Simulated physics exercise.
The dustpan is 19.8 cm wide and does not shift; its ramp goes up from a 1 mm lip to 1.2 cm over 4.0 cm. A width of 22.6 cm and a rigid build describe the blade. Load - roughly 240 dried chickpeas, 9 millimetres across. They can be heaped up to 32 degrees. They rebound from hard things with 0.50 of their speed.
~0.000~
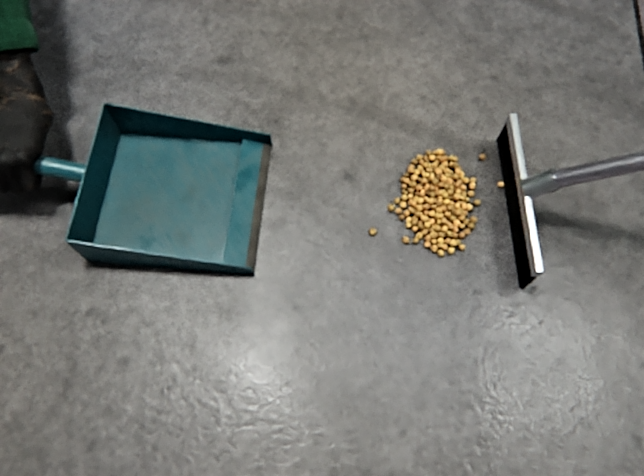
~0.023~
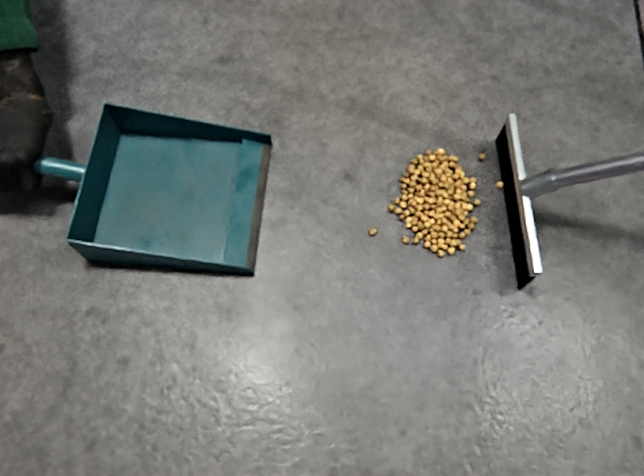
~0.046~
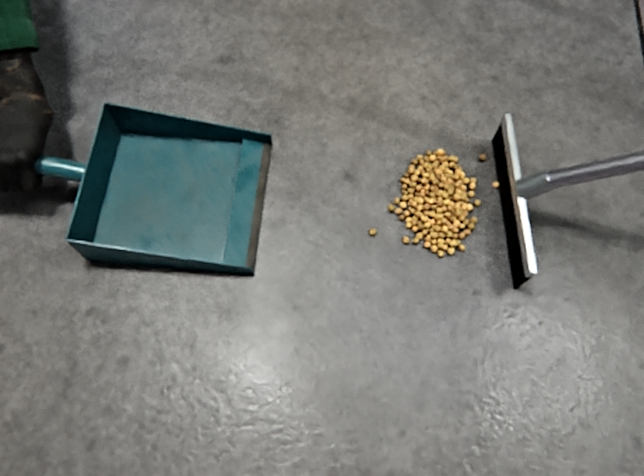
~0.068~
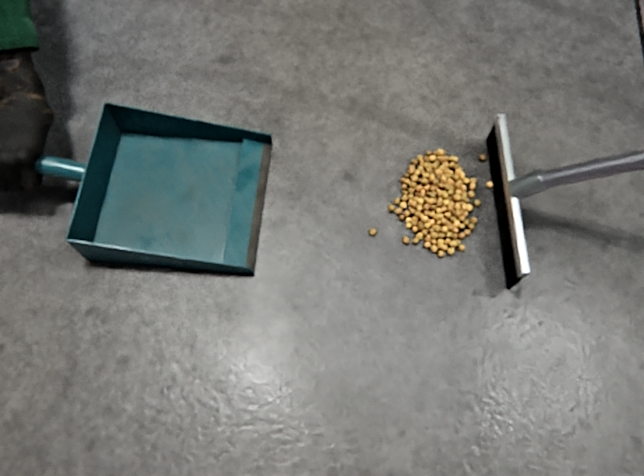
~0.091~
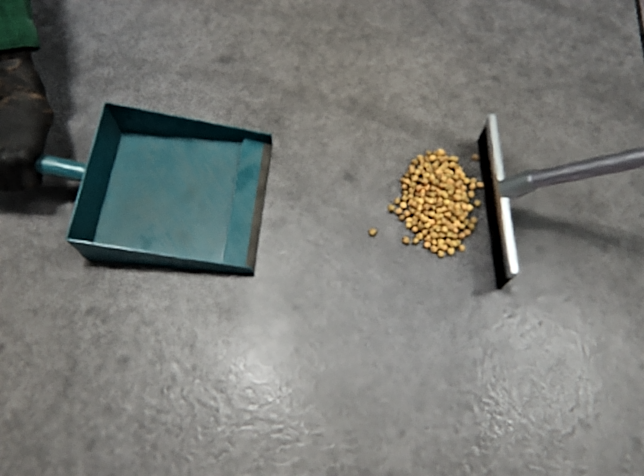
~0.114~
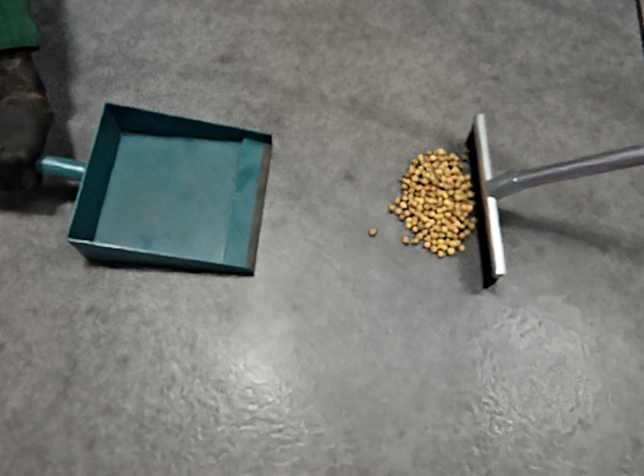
Squeegee-like blade on a grey handle sliding left across grey floor, meeting the edge of a chickpea pile opposite a still teal dustpan.
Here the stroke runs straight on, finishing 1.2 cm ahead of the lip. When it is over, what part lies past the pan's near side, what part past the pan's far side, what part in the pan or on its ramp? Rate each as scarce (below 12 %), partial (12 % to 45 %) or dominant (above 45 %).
Ratings: Past the pan's near side - scarce; past the pan's far side - scarce; in the pan or on its ramp - dominant.
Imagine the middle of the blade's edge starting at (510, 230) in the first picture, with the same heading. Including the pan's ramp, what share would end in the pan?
Estimate: ~ 50 %.
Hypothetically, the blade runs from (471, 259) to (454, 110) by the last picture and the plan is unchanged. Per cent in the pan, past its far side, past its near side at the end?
You'd see pan at 50, far at 20 and near at 10.
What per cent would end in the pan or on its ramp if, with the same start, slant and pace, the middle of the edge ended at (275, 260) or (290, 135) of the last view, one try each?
Some 45 and 25 per cent.
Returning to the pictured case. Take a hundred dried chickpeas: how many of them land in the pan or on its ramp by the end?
55 %.
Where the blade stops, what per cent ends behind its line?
Some 5 percent of it.
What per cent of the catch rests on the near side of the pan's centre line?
Roughly 40 per cent.
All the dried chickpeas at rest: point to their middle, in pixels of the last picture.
In the last view, approximately (258, 199).
Then, at 0.31 s, middle of the blade 15 cm from the lip; 0 % over the lip, far side 5 %, near side 0 %.
After 0.43 s, middle of the blade 7 cm from the lip; 0 % over the lip, far side 5 %, near side 5 %.
Then, at 0.69 s, middle of the blade 2 cm from the lip; 55 % over the lip, far side 5 %, near side 5 %.
At rest (1.1 s), near side 5 %, far side 5 %, pan 55 %, in front of the lip or behind the blade 35 %.
